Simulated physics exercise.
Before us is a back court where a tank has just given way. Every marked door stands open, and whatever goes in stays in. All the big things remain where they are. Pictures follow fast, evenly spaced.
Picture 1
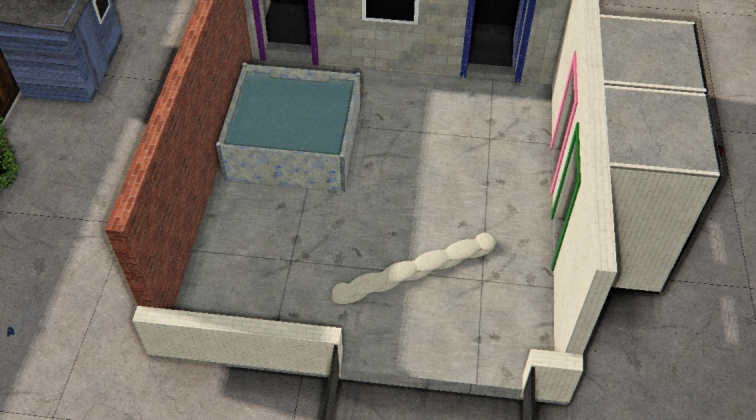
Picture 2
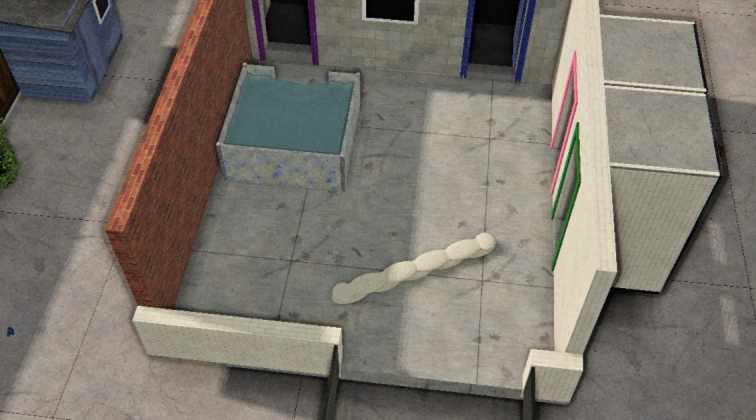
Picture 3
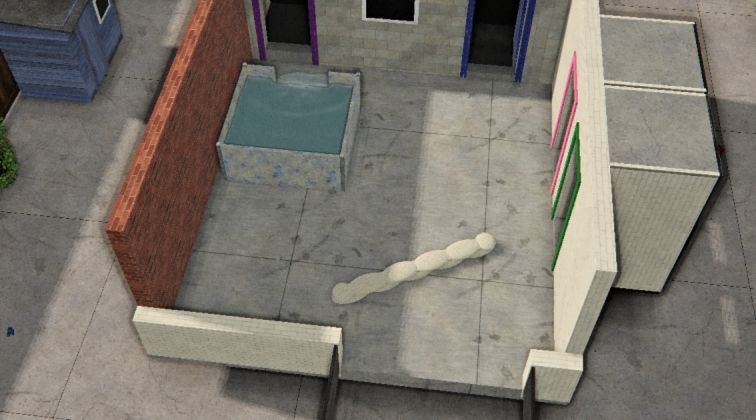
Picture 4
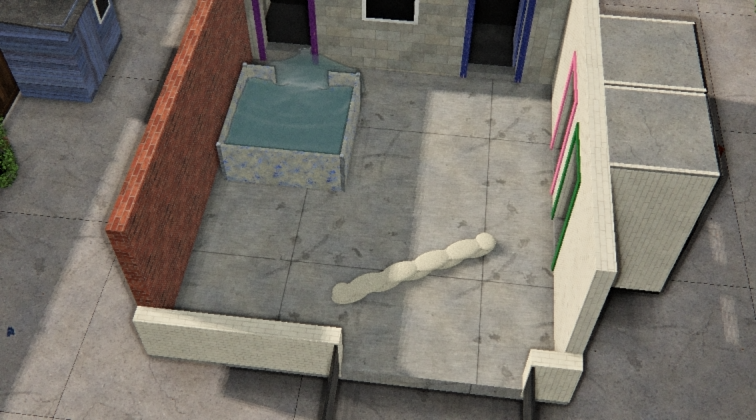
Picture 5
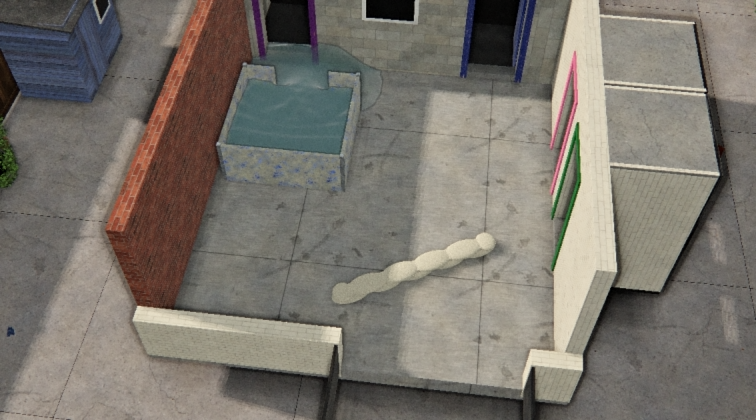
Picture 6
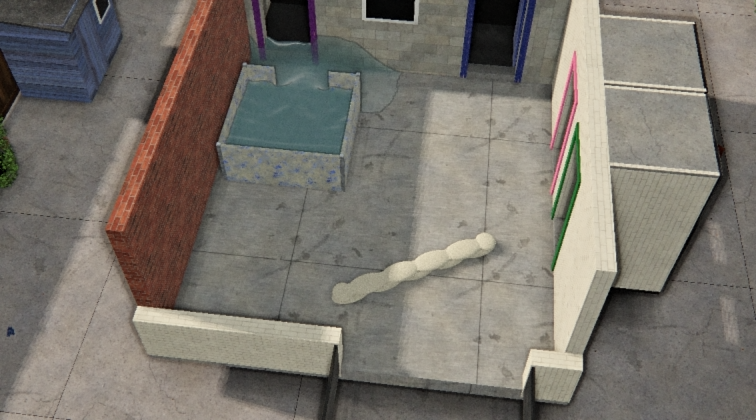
In a walled back court, a tank of water sat still until a gap opened in its far side, and water poured out, spreading across the ground behind it and off to the right.
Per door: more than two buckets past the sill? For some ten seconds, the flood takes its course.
In the end the green door holds up fine I think; the blue door holds up fine I think; the pink door gets overrun I think; the purple door gets overrun I think.
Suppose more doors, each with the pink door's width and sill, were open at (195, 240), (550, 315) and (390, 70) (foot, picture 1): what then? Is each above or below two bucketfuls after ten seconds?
Result, in listed order - doesn't reach the limit, doesn't reach the limit, gets past the limit.
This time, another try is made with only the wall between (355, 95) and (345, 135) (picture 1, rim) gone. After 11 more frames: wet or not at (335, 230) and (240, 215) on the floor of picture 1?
Taking them in turn, they come out spared and spared.
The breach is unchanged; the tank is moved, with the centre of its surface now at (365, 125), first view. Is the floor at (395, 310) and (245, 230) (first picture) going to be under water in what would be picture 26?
The first spot is spared, the second swamped.
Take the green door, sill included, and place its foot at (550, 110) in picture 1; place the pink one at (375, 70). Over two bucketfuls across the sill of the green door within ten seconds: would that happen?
So then the green door tops it.
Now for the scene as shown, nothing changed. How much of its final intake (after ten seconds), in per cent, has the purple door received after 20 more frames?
Near 95 %, I'd say.
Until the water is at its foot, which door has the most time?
That is the green-painted one.
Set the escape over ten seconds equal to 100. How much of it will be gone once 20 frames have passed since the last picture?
About 35 per cent.
A moment on, water covers 15 % of the floor; the green door not reached, the blue door wet at the sill, nothing in, the pink door not reached, the purple door far over two buckets in.
Next, water covers 30 % of the floor; the green door not reached, the blue door wet at the sill, nothing in, the pink door not reached, the purple door far over two buckets in.
Then, water covers 55 % of the floor; the green door wet at the sill, nothing in, the blue door wet at the sill, nothing in, the pink door under two buckets in, the purple door far over two buckets in.
Later, water covers 75 % of the floor; the green door wet at the sill, nothing in, the blue door wet at the sill, nothing in, the pink door over two buckets in, the purple door far over two buckets in.
In the end, water covers 95 % of the floor; the green door wet at the sill, nothing in, the blue door wet at the sill, nothing in, the pink door over two buckets in, the purple door far over two buckets in.
